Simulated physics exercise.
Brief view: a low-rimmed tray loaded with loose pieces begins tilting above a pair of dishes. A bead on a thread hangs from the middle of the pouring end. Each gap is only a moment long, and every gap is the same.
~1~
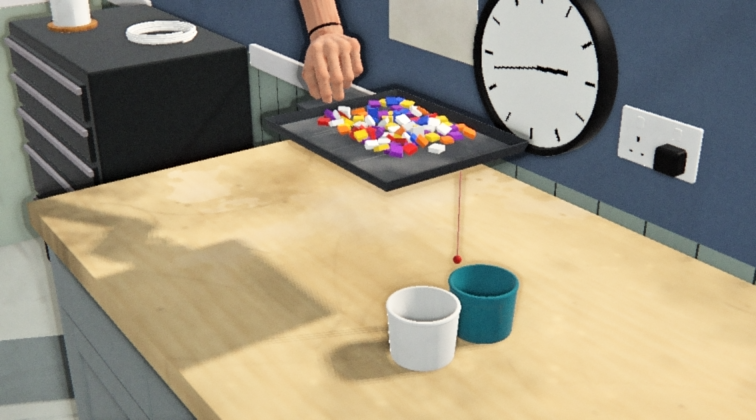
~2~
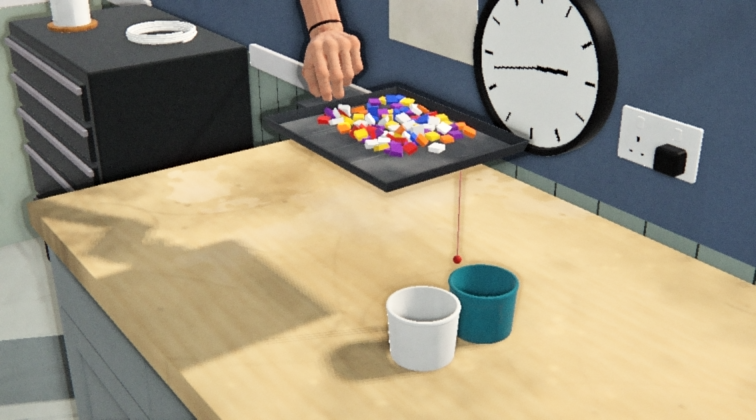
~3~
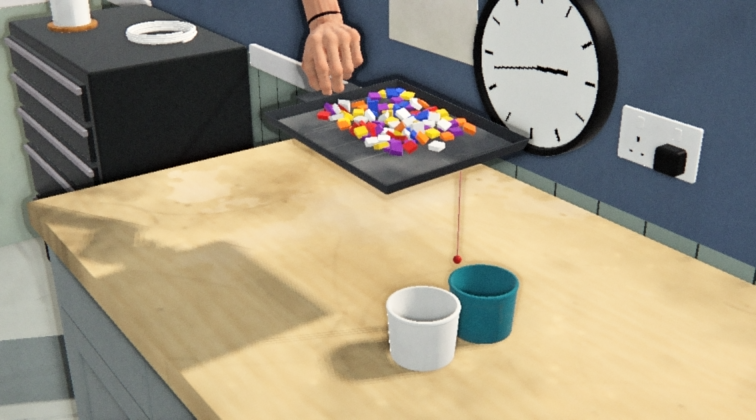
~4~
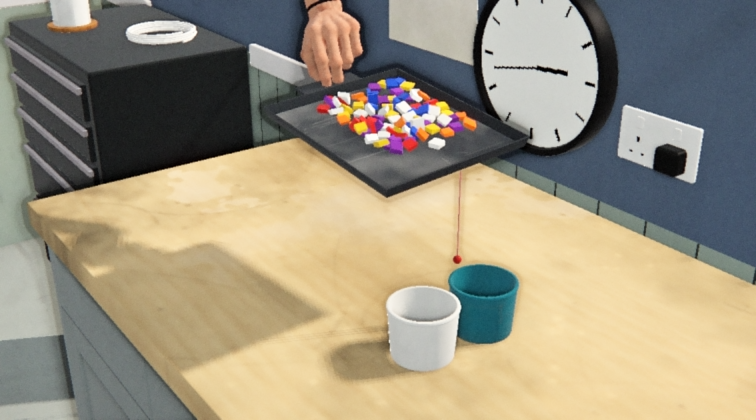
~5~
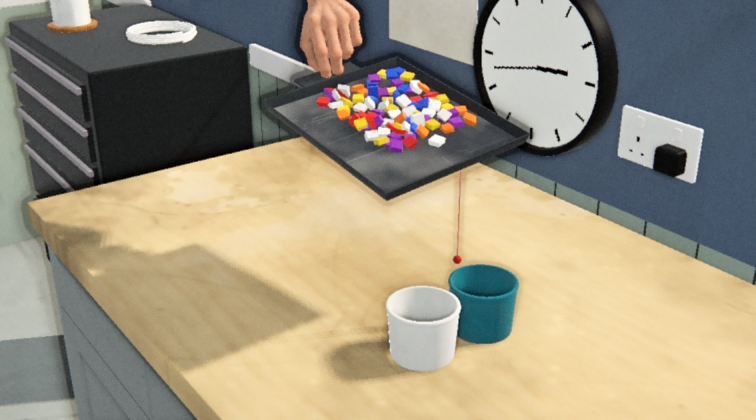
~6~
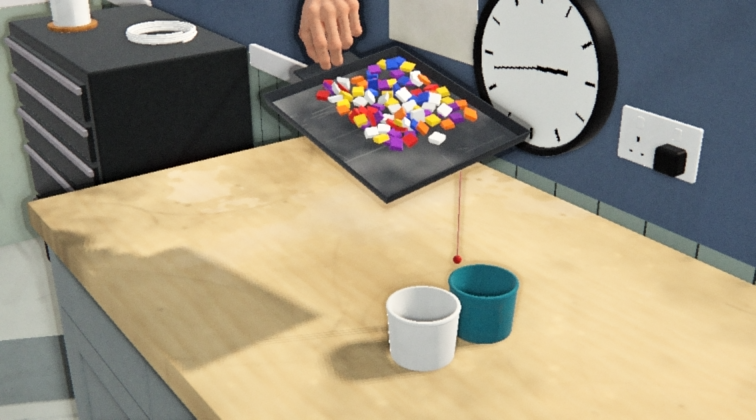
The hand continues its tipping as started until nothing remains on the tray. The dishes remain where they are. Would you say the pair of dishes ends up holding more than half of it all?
Most of the load will miss the dishes.
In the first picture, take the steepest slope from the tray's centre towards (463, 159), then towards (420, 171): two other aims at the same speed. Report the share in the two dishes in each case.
I'd put it at some 30 % and then some 70 %.
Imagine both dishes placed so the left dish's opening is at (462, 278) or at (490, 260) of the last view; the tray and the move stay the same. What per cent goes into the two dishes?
Trial 1 around 0 percent, trial 2 around 0 percent.
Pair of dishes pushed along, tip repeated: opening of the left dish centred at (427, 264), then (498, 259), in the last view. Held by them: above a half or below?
First try: Lower than half; second try: Lower than half.
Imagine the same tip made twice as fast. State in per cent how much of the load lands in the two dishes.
Roughly 30 %.
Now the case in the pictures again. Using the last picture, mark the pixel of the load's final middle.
Close to (388, 338) in the last picture.
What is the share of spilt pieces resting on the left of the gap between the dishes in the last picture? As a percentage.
Estimate: About 100 percent.
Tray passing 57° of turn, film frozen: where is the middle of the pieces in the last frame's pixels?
I'd put the middle of the pieces at roughly (393, 181).
Shortly afterwards, tray tipped steeply; the bulk on the tray; only a few outside both; a little in the air.
Next, tray tipped right over; a little on the tray; near a quarter in the left dish; only a few in the right dish; near half outside both; a little in the air.
Some moments later, tray tipped past a quarter turn; near a quarter in the left dish; only a few in the right dish; the bulk outside both.
In the end, tray tipped past a quarter turn; near a quarter in the left dish; only a few in the right dish; the bulk outside both.
